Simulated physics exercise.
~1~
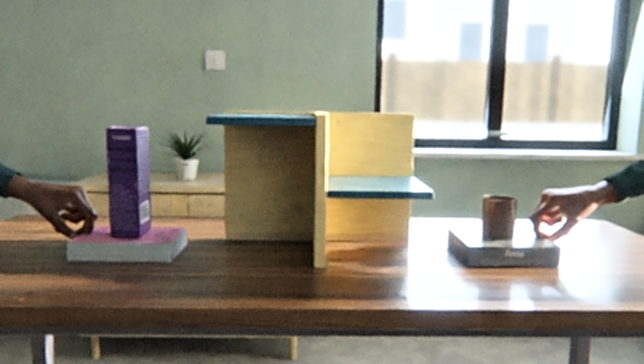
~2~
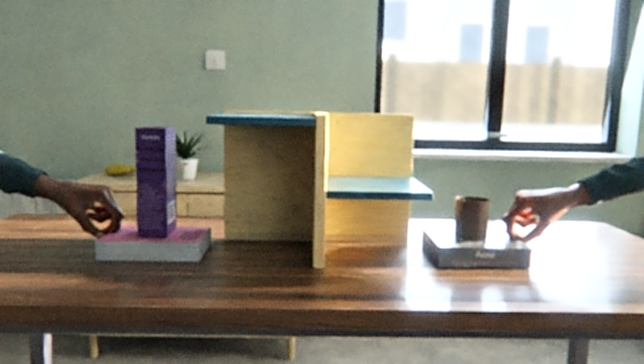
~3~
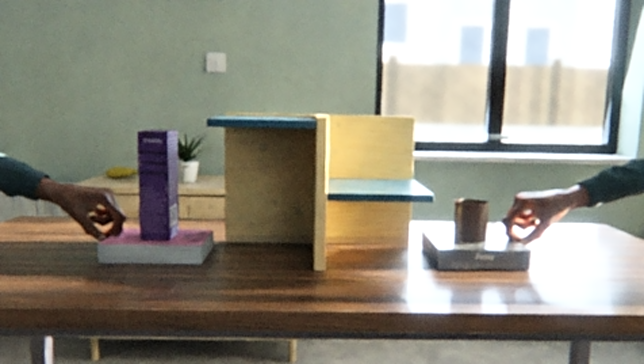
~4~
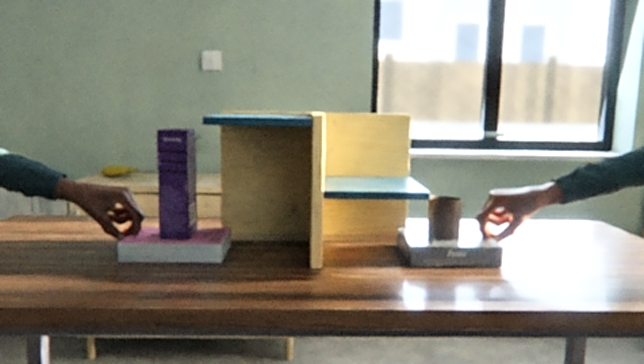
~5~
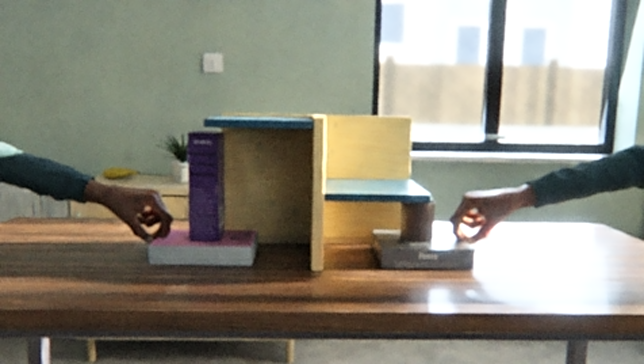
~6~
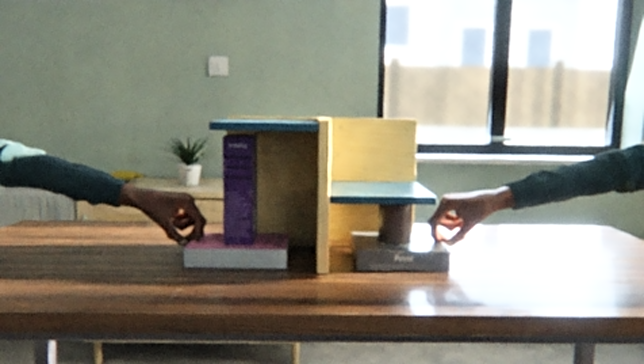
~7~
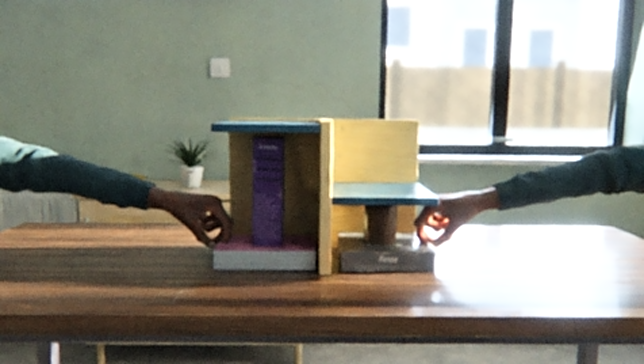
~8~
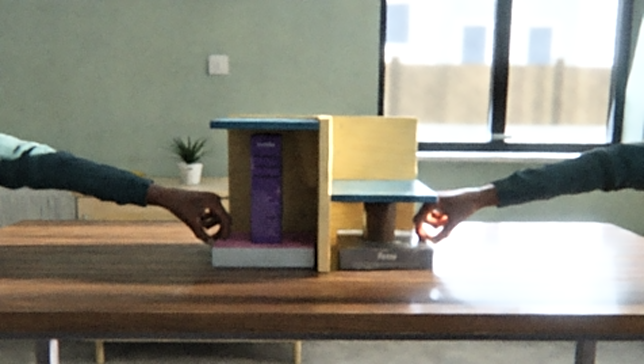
We see two hands slide flat bases inward across a wooden table, a pink one carrying a tall purple carton and a grey one carrying a brown beaker, until both items pass upright beneath the shelf's blue-topped ledges and rest there untouched.
